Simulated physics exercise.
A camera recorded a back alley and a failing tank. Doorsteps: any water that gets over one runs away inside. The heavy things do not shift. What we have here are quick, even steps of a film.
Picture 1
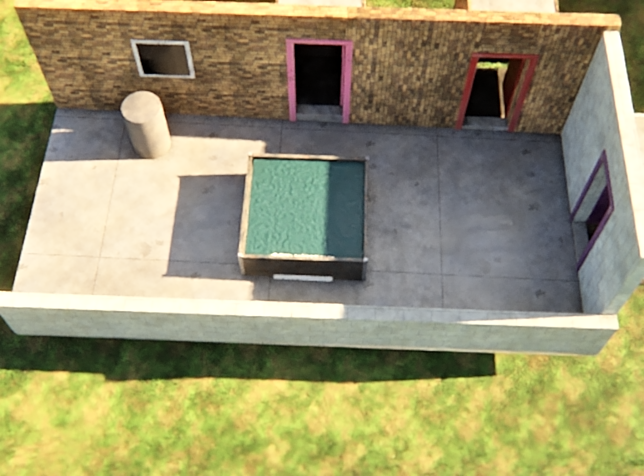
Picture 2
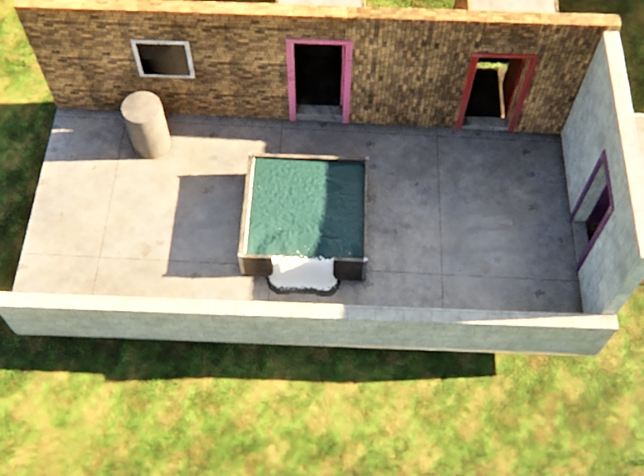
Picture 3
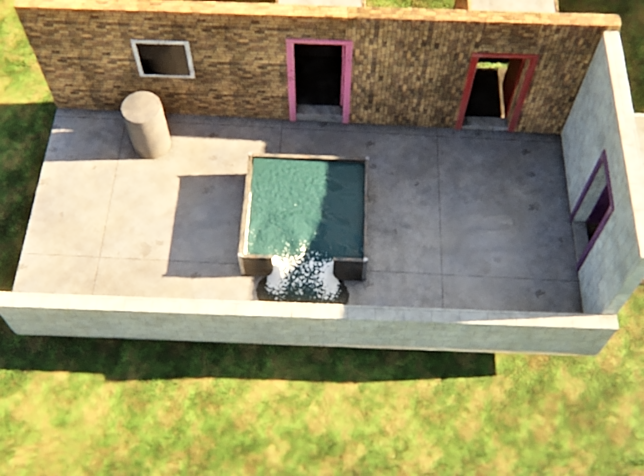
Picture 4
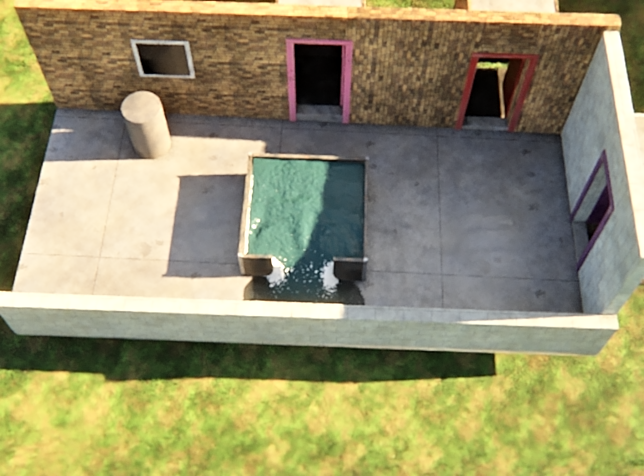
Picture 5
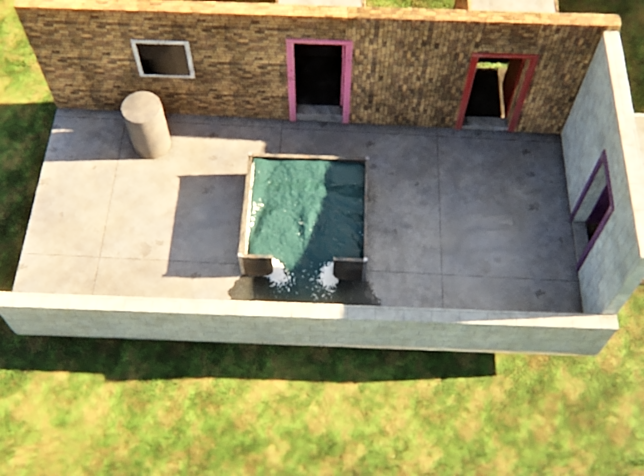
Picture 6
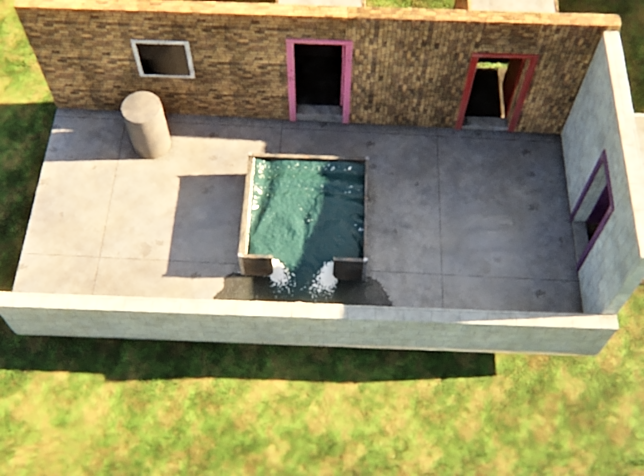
Water bursts from the front of a square tank and spreads across the paved ground.
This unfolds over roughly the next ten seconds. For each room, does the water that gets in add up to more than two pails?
The purple door is going to be swamped, the pink door is going to stay within two buckets, the red door is going to stay within two buckets.
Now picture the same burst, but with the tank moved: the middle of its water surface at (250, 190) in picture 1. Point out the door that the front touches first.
First: The one in purple.
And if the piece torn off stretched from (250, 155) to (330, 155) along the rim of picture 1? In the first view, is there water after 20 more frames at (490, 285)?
Answer: Bone-dry.
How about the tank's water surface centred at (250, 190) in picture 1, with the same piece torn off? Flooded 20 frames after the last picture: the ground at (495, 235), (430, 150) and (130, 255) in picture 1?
First spot gets drenched, second spot stays unwetted, third spot gets drenched.
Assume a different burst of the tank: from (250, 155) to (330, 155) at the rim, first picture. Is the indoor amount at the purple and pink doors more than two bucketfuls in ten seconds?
Purple door: Exceeds it; pink door: Exceeds it.
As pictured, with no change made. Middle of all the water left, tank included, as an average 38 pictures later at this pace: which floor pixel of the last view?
My guess is about (345, 233).
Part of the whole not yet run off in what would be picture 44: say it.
It comes to roughly 82 per cent.
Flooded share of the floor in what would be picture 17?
My estimate is near 45 per cent.
A moment on, water covers 15 % of the floor; the purple door not reached, the pink door not reached, the red door not reached.
Next, water covers 45 % of the floor; the purple door not reached, the pink door not reached, the red door not reached.
Then, water covers 65 % of the floor; the purple door over two buckets in, the pink door not reached, the red door not reached.
Later, water covers 80 % of the floor; the purple door far over two buckets in, the pink door not reached, the red door wet at the sill, nothing in.
In the end, water covers 90 % of the floor; the purple door far over two buckets in, the pink door wet at the sill, nothing in, the red door wet at the sill, nothing in.
